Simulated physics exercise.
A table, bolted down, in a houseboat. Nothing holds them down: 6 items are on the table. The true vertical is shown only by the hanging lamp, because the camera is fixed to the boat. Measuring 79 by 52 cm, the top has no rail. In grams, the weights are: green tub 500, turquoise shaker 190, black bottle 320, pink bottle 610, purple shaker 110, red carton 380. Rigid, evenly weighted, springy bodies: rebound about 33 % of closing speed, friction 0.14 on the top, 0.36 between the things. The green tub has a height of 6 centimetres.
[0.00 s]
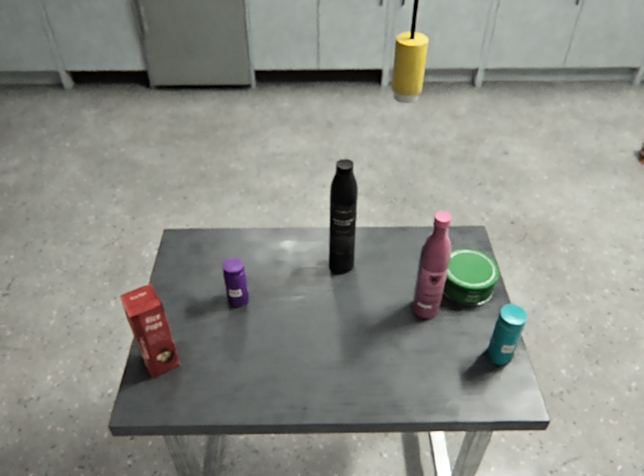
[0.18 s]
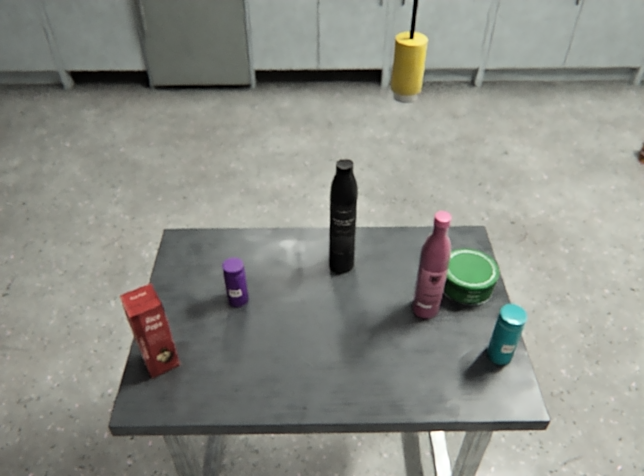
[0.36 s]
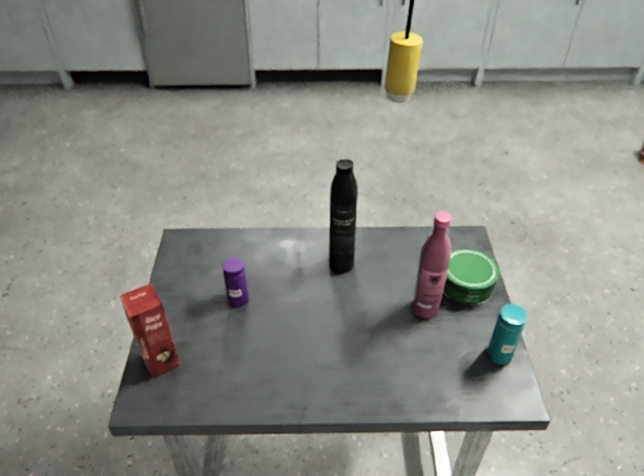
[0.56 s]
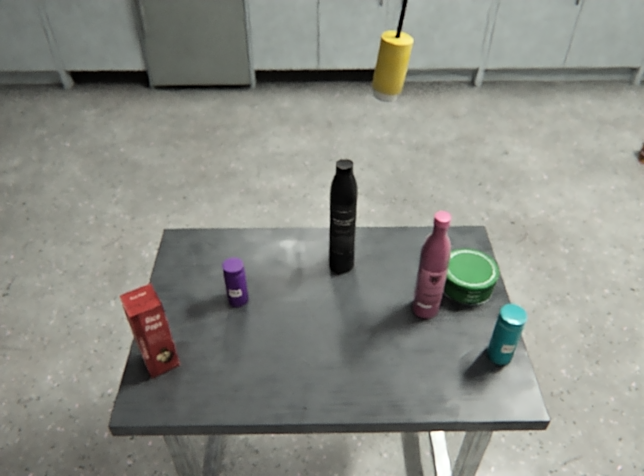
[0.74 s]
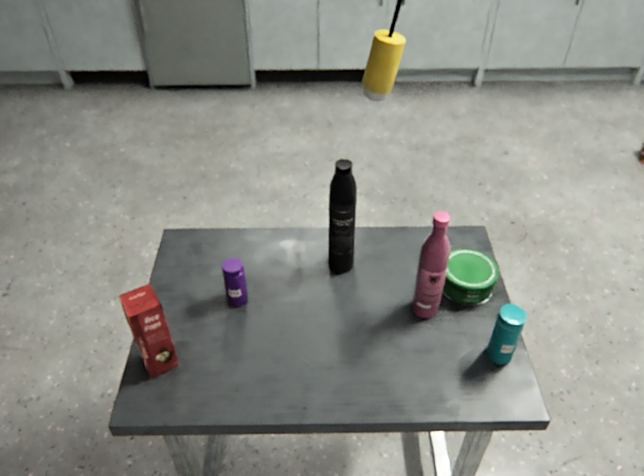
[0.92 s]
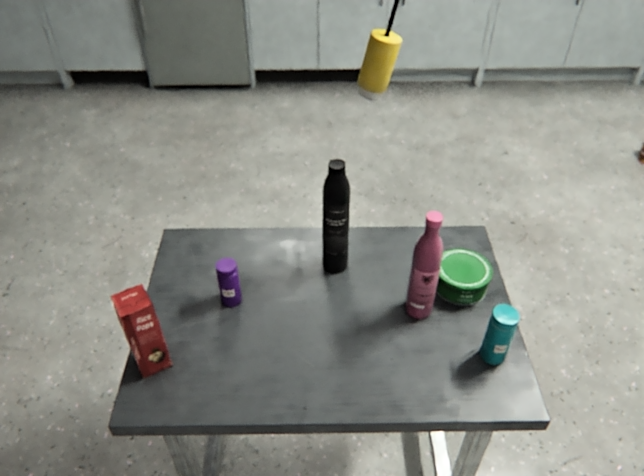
At the start, six items, including a black bottle, a pink bottle and a red carton, stand still on a dark table beneath a hanging yellow lamp. The lamp then swings gradually to the left, while the items stay put, until all of them shift slightly left on the tabletop.
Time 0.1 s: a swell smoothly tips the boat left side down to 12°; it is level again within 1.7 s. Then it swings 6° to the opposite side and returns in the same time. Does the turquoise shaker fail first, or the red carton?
The second of the pair fails first.
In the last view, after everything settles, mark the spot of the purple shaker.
(150, 283).
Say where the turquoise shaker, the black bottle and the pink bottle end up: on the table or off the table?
Afterwards, the turquoise shaker stays on its support, the black bottle stays on its support, and the pink bottle stays on its support.
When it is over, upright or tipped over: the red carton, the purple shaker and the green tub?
Here's how it ends: The red carton comes down, the purple shaker never goes down, and the green tub never goes down.
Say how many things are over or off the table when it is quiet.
It comes to 1.
Around 1.12 s, heel 11°, left side down; red carton shifted 6 cm near (121, 333); turquoise shaker shifted 5 cm near (479, 335); black bottle shifted 6 cm.
Around 1.42 s, heel 5°, left side down; red carton now off the table; turquoise shaker shifted 14 cm near (435, 336); black bottle shifted 14 cm.
Around 1.52 s, heel 3°, left side down; turquoise shaker shifted 16 cm near (424, 336); black bottle shifted 17 cm; pink bottle shifted 17 cm.
Around 1.82 s, boat level; turquoise shaker shifted 17 cm near (418, 336); pink bottle shifted 19 cm; black bottle shifted 19 cm.
Finally (4.0 s), off the table, red carton; not toppled but over 5 cm from the start, green tub, turquoise shaker, black bottle, pink bottle and purple shaker. Final places as that camera would see them, turquoise shaker near (418, 336). Turquoise shaker was never lost; red carton went at 1.18 s.
